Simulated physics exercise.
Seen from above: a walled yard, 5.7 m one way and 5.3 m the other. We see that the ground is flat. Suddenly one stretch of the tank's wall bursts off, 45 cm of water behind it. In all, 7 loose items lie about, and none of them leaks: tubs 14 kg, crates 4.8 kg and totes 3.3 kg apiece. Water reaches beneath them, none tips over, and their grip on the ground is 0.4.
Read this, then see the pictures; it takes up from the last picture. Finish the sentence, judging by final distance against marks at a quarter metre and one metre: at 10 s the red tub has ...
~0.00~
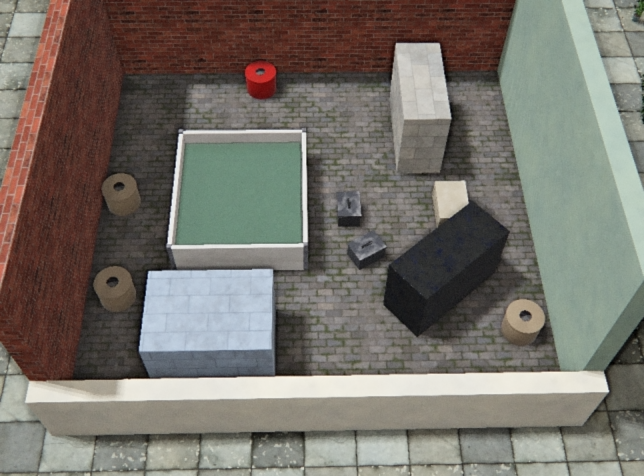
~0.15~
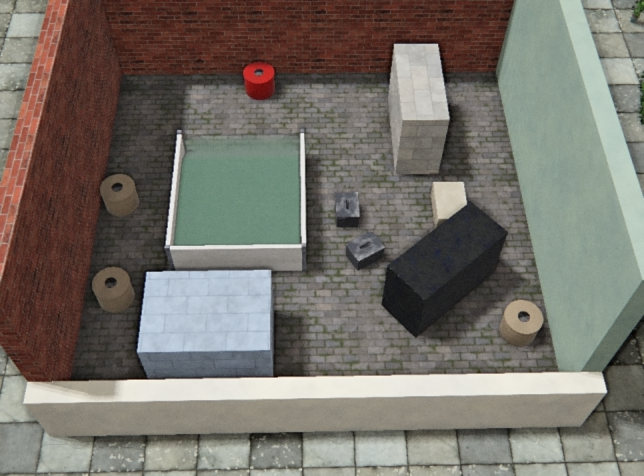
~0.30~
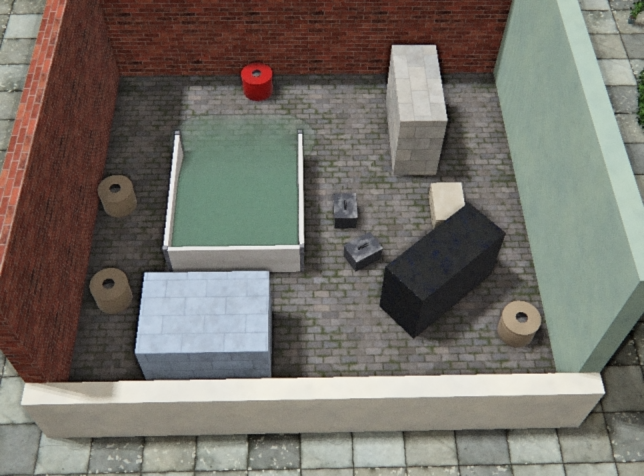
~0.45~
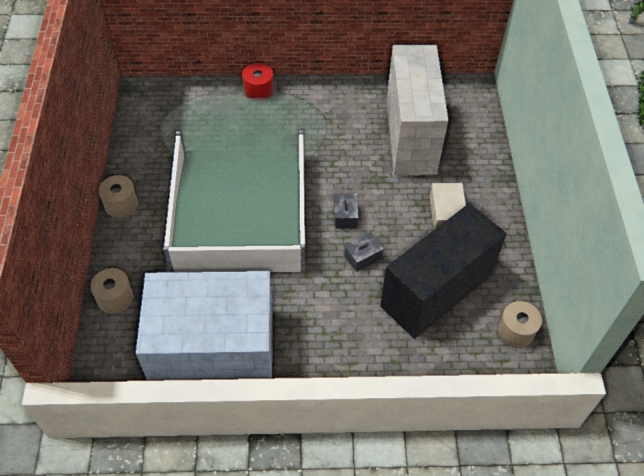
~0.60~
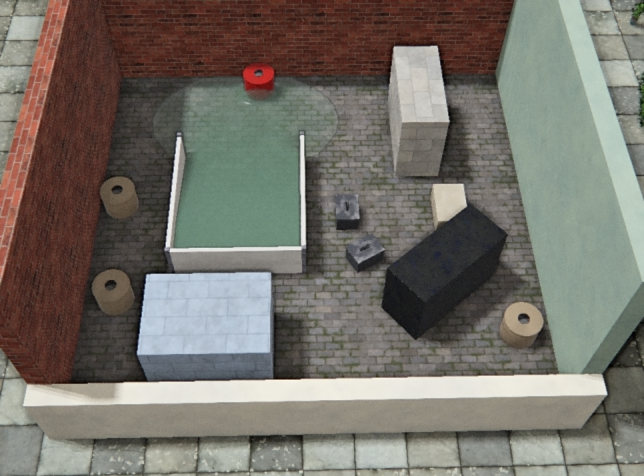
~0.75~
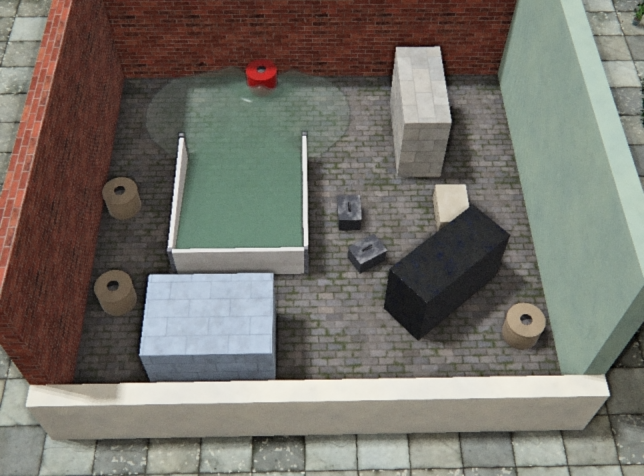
It has gone a long way.
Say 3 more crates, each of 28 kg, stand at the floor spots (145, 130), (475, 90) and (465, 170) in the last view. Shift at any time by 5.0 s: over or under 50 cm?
Lab note - in order: Above threshold / above threshold / below threshold.
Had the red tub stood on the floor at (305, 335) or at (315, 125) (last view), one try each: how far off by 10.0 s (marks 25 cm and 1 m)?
In that order: It hardly budges; it goes a long way.
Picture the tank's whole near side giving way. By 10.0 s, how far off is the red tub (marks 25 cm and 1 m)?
So the red tub keeps its position.
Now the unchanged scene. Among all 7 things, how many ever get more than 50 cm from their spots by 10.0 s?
6 of them.
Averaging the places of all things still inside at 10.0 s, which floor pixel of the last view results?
It works out to somewhere near (326, 306) on the floor.
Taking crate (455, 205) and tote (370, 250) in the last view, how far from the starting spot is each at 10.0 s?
Respectively: 140 cm / 120 cm.
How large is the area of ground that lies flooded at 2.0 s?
I'd estimate close to 9.5 m2.
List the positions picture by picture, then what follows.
In the first picture, the red tub at (260, 72) rests on the ground; 2.8 m2 under water; 0 of 7 have shifted.
In the second picture, the red tub at (259, 72) rests on the ground; water covers 3.5 m2; 0 of 7 have shifted.
In the third picture, the red tub at (257, 73), on the bottom; 4.4 m2 under water; 0 of 7 have shifted.
In the fourth picture, the red tub at (258, 74), on the bottom; 5.4 m2 under water; 0 of 7 have shifted.
In the fifth picture, the red tub at (259, 73) rests on the ground, 3 cm from its start; 6.4 m2 under water; 0 of 7 have shifted.
In the sixth picture, the red tub at (261, 70), on the bottom, 13 cm from its start; water covers 7.1 m2; 1 of 7 have shifted.
After 2.0 s the red tub is near (270, 72), 0.2 m from its start, afloat; 1 afloat.
After 4.5 s the red tub is near (361, 143), 1.9 m from its start, aground; 1 afloat.
After 7.0 s the red tub is near (357, 150), 2.0 m from its start, aground; 4 afloat.
After 10.0 s the red tub is near (357, 150), 2.0 m from its start, aground; 3 afloat.
